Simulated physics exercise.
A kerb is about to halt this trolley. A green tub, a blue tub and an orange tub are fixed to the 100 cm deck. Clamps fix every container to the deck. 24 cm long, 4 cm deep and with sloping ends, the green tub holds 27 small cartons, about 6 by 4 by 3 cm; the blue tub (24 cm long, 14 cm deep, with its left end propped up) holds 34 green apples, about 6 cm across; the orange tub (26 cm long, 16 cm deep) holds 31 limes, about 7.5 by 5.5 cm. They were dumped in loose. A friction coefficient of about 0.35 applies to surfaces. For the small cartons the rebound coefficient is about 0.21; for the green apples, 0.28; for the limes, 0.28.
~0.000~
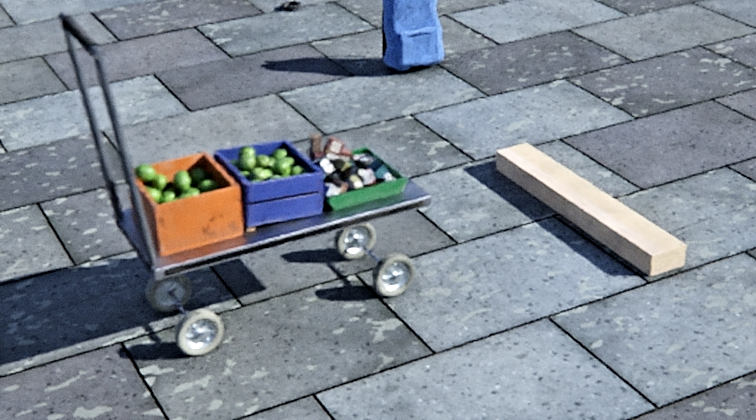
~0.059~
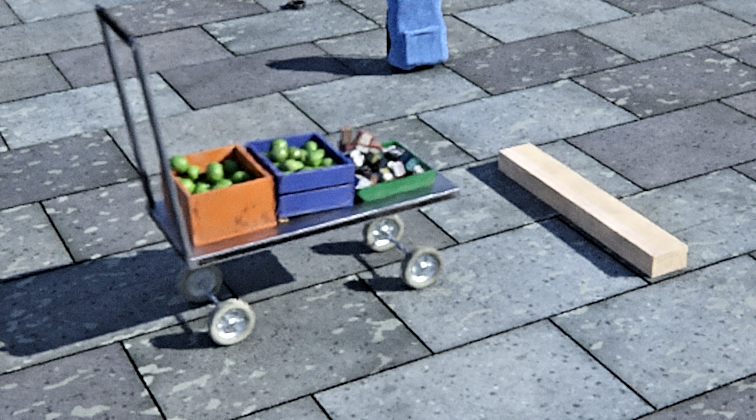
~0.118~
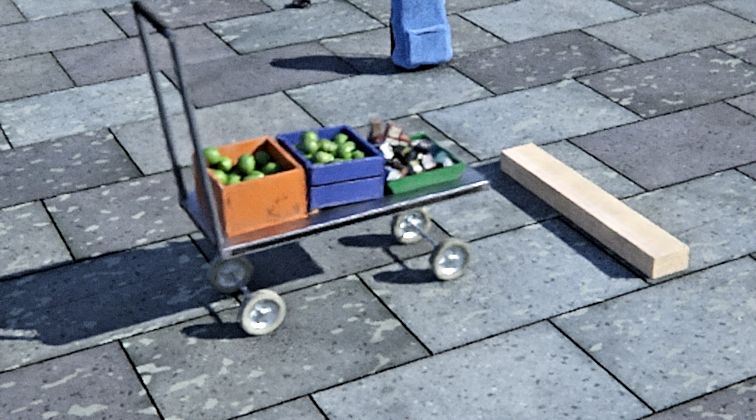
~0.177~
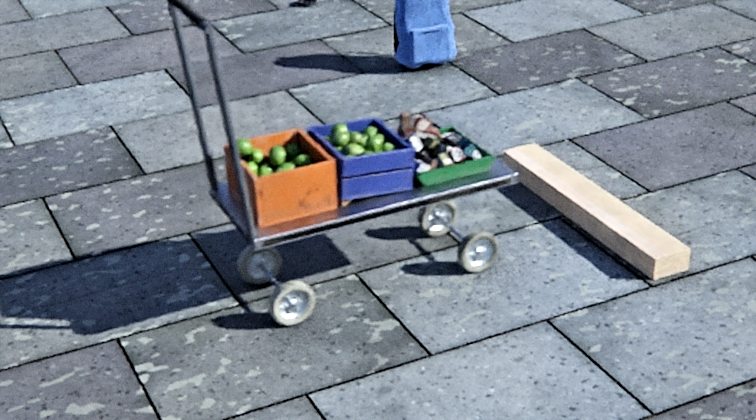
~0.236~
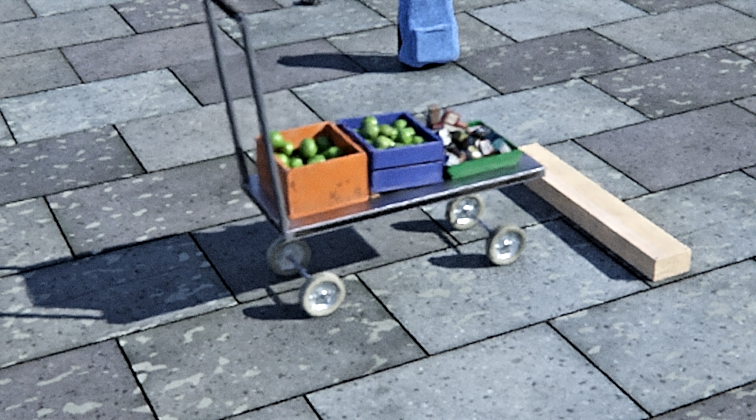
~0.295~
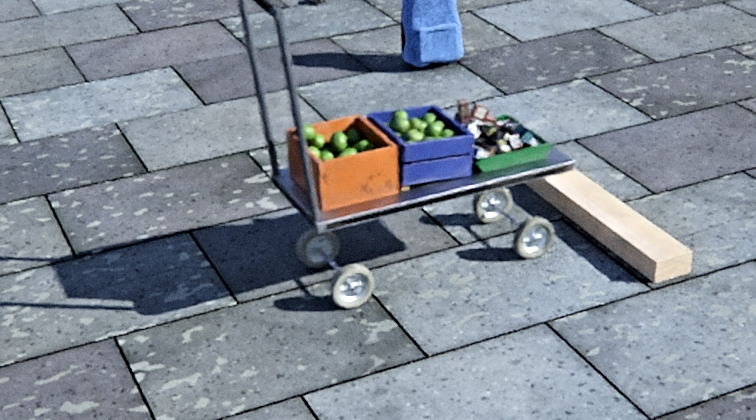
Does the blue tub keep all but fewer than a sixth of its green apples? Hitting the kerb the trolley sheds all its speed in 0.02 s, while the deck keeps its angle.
Yes, under a sixth go.
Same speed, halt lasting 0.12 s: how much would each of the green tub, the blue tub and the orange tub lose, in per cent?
You'd end up with green tub at 30 %, blue tub at 0 % and orange tub at 0 %.
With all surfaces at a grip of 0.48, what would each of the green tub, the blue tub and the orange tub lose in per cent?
In that setup green tub sheds 40 percent, blue tub sheds 10 percent, and orange tub sheds 0 percent.
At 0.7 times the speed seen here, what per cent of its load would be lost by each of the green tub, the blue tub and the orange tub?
Green tub 20, blue tub 0, orange tub 0 per cent.
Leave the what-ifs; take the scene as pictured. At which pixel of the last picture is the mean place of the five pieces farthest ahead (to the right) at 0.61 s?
The five leading pieces sit around (619, 114).
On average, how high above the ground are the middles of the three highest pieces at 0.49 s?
Mean height: Some 62 cm.
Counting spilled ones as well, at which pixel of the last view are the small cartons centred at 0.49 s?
Middle approx. (558, 115).
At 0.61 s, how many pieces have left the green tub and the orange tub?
Estimated count: Green tub around 8, orange tub around 0.
After 0.39 s, the wheels strike.
After 0.49 s, 3 of 27 out of the green tub, 0 of 34 out of the blue tub and 0 of 31 out of the orange tub.
After 0.61 s, 8 of 27 out of the green tub, 1 of 34 out of the blue tub and 0 of 31 out of the orange tub.
After 0.84 s, 9 of 27 out of the green tub, 2 of 34 out of the blue tub and 0 of 31 out of the orange tub.
Outcome (at 1.34 s), 9 of 27 out of the green tub, 2 of 34 out of the blue tub and 0 of 31 out of the orange tub. Asked share, 2 of 34, 6 per cent.
